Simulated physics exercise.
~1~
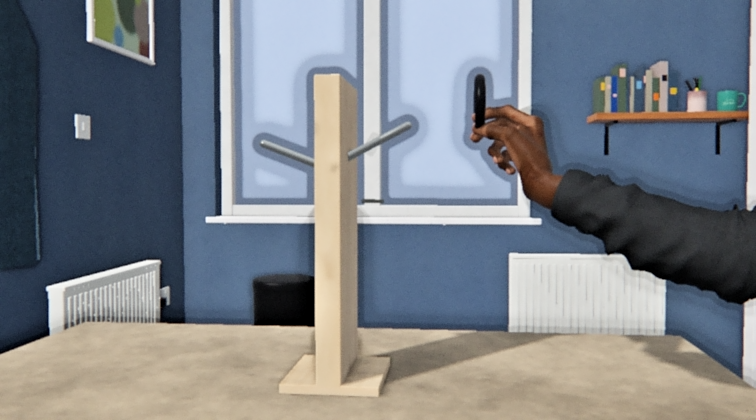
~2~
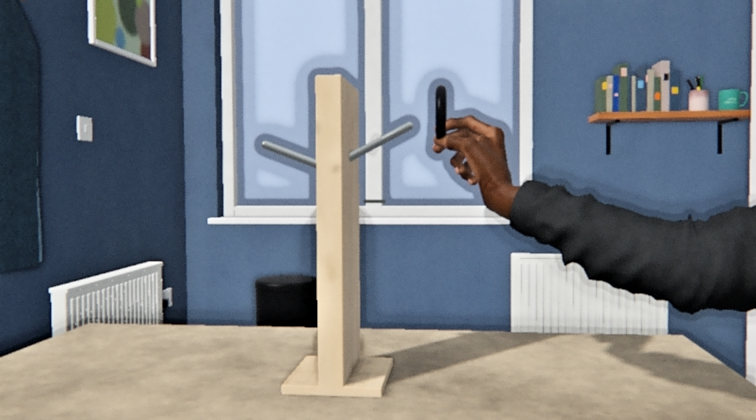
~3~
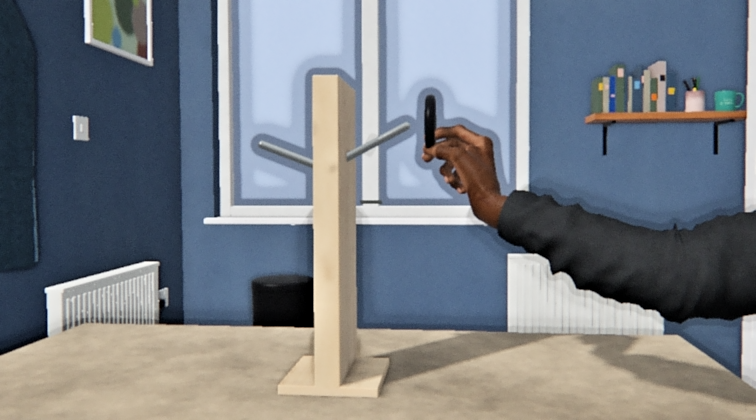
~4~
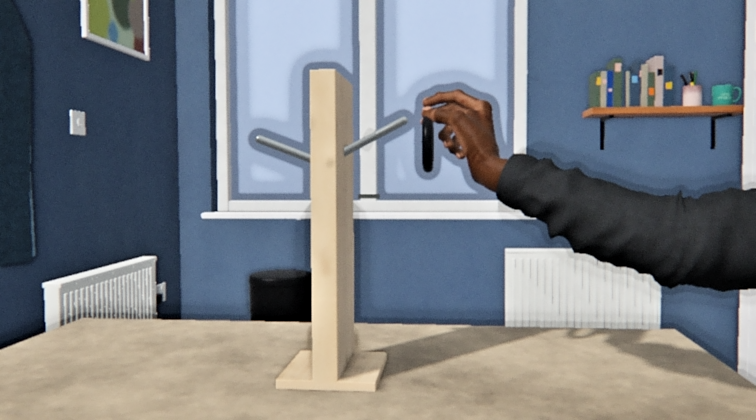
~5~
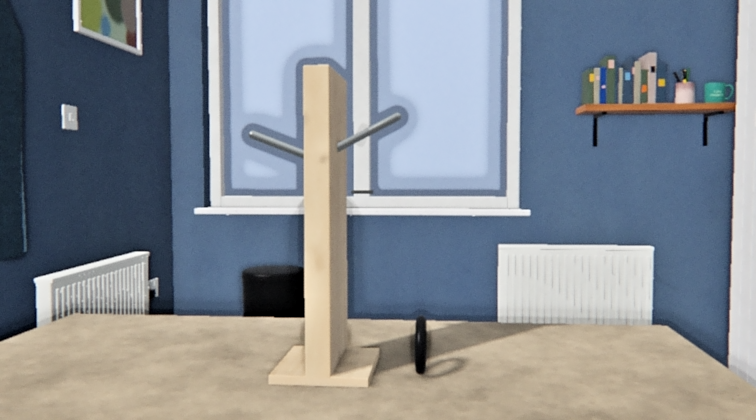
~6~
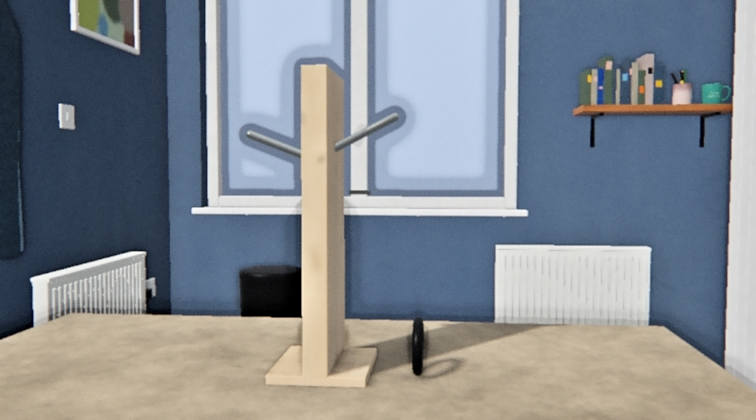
A black ring-shaped object, held edge-on by a hand, moves left toward the upward-slanting right peg of a wooden stand, then lowers beside its tip. Once released, it drops to the table and ends standing on its edge to the right of the stand.
